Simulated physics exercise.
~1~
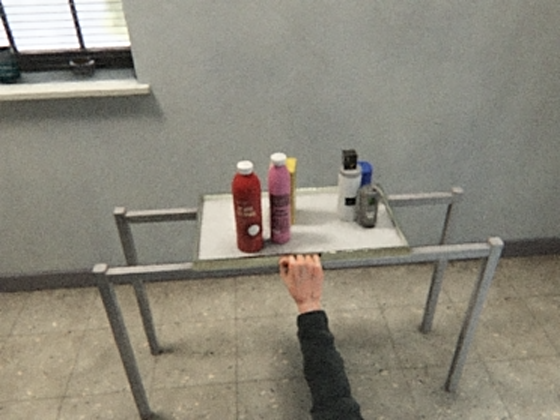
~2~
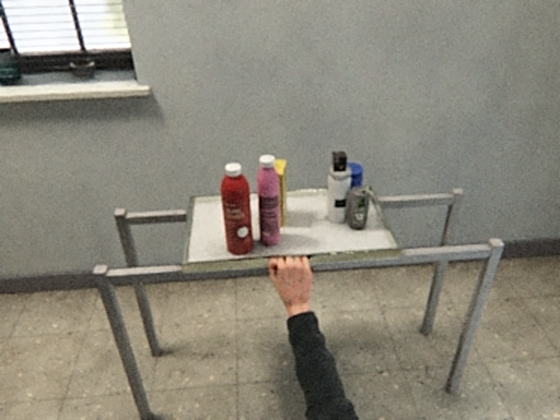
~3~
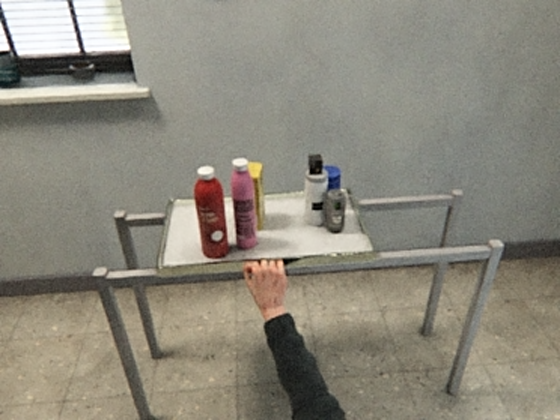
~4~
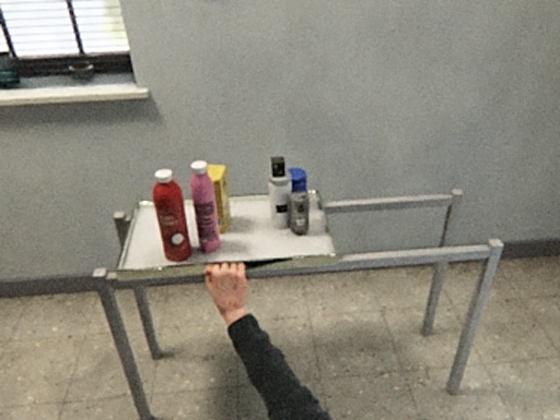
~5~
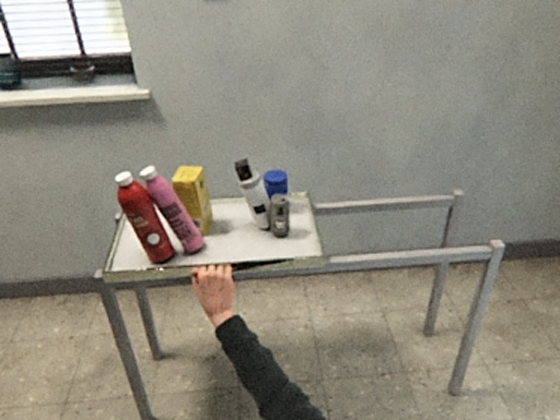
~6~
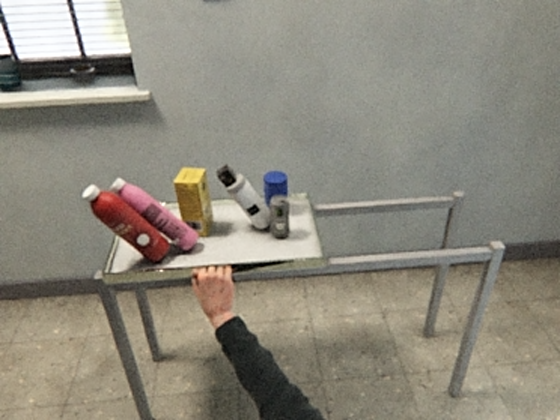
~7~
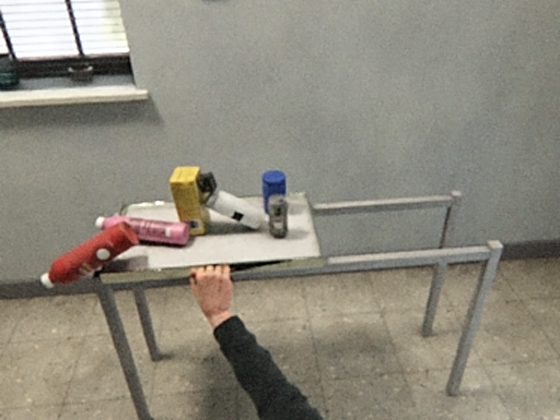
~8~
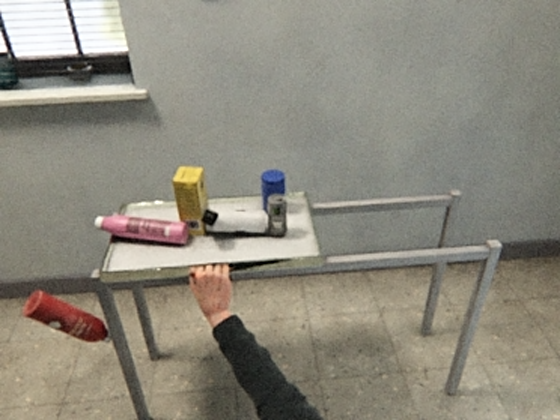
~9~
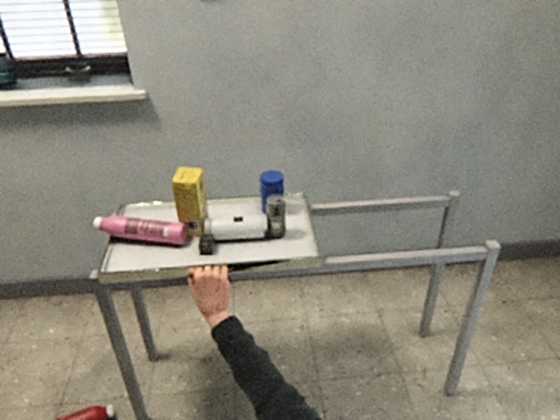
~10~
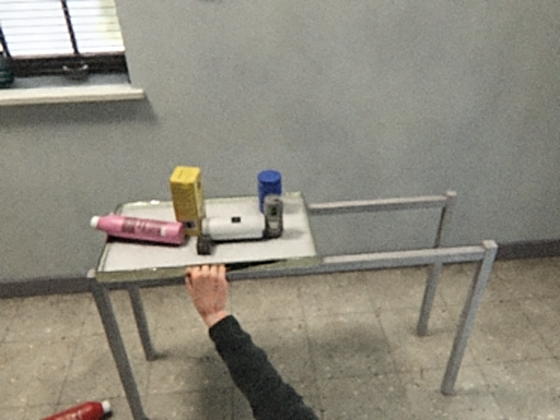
A hand slides a shallow tray of bottles and cartons leftward along a grey metal frame, in front of a plain wall with a window. Everything rides along upright until the tray halts at the left end. The red and pink bottles then tip to the left, and the white container with its black top leans the same way. The red bottle topples over the edge and drops to the floor, while the pink one and the white container end up flat on the tray. The yellow carton, blue jar and grey can stay standing, the hand still at the tray's edge.
